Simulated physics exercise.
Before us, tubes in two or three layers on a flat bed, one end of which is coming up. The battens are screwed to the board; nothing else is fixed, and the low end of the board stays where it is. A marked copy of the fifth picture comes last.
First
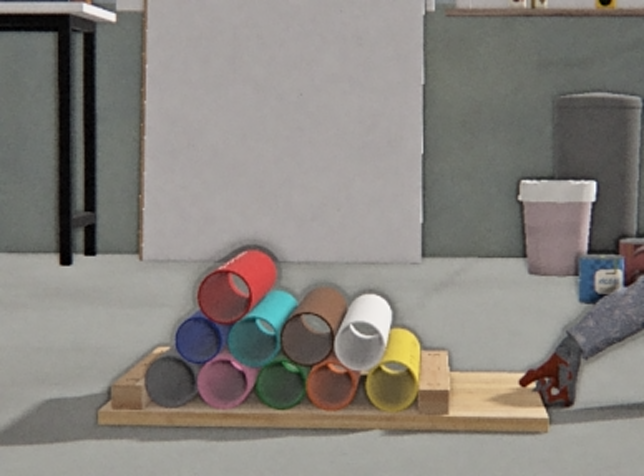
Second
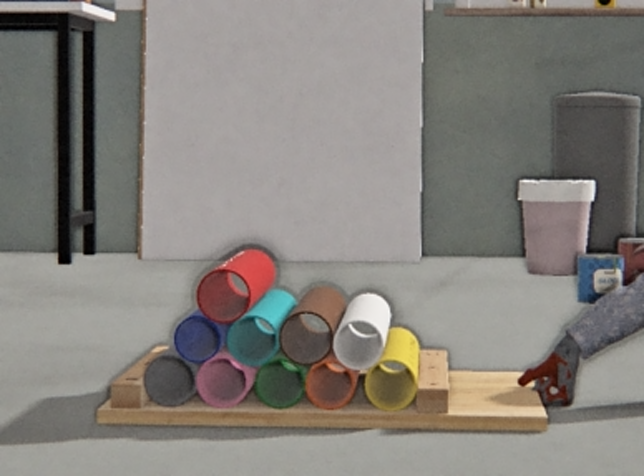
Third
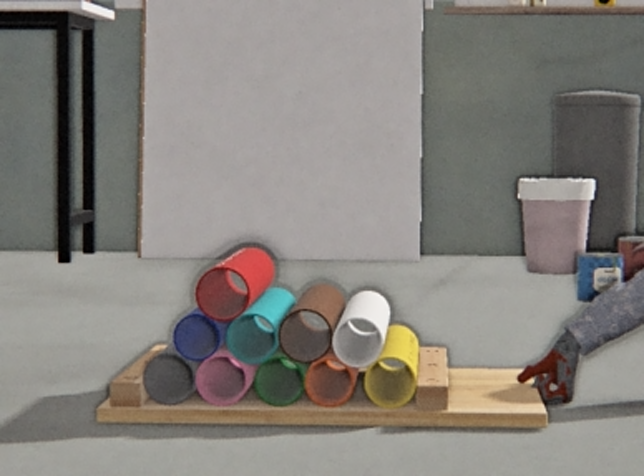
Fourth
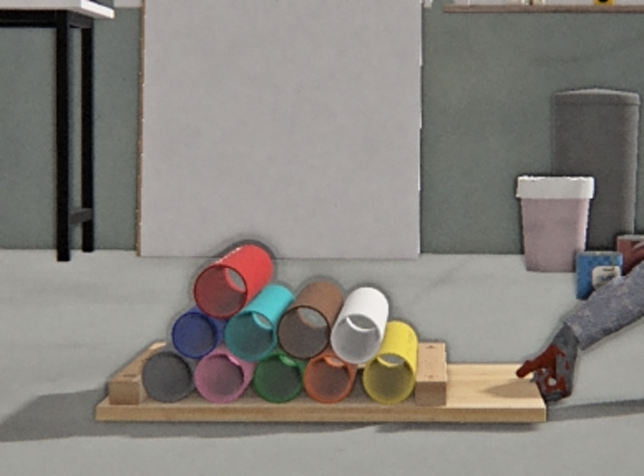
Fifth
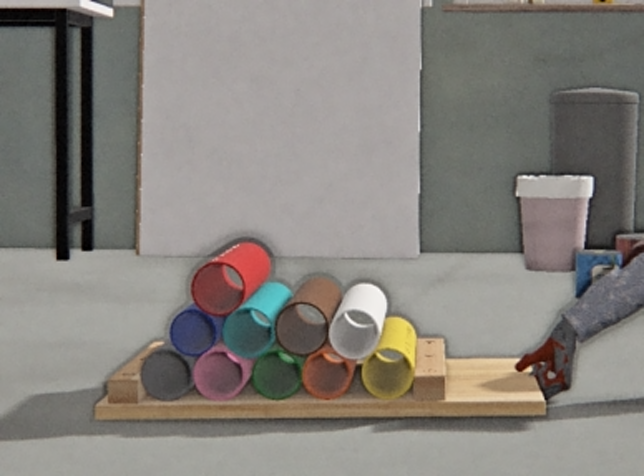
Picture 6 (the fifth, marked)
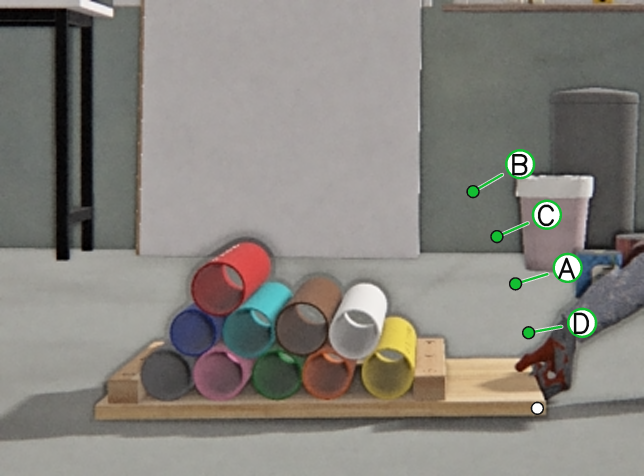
Colourful tubes sit stacked on a low wooden board in a grey-walled room, seen from the front. Grey, pink, green, orange and yellow tubes line the bottom between two battens, with blue, turquoise, brown and white above and red on top at left; bins stand behind at right. A hand at the board's right end lifts it barely, the tubes keep their places, and the view drifts very slightly.
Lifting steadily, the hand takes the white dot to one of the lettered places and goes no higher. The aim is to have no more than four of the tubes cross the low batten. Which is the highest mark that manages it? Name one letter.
Lift it to C and no more.
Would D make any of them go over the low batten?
At D: No.
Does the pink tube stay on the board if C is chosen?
Yes, with C.
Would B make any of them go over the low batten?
Yes.
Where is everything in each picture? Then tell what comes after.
The first frame shows green tube (281, 384); orange tube (331, 386); yellow tube (392, 385).
The second frame shows yellow tube (391, 385); brown tube (306, 338).
The third frame shows board (329, 382); yellow tube (391, 382); turquoise tube (252, 338).
The fourth frame shows board (328, 379); grey tube (168, 376); pink tube (221, 377).
The fifth frame shows board (327, 375); grey tube (167, 375); pink tube (219, 375).
On the copy, A at (516, 284); B at (473, 192); C at (497, 237); D at (528, 333); the white dot at (538, 408).
On C. First, board at 15°.
Then, board at 24°.
Finally, board at 24°, one over the low batten (red).
By contrast, A none over the low batten; B five over the low batten; D none over the low batten.
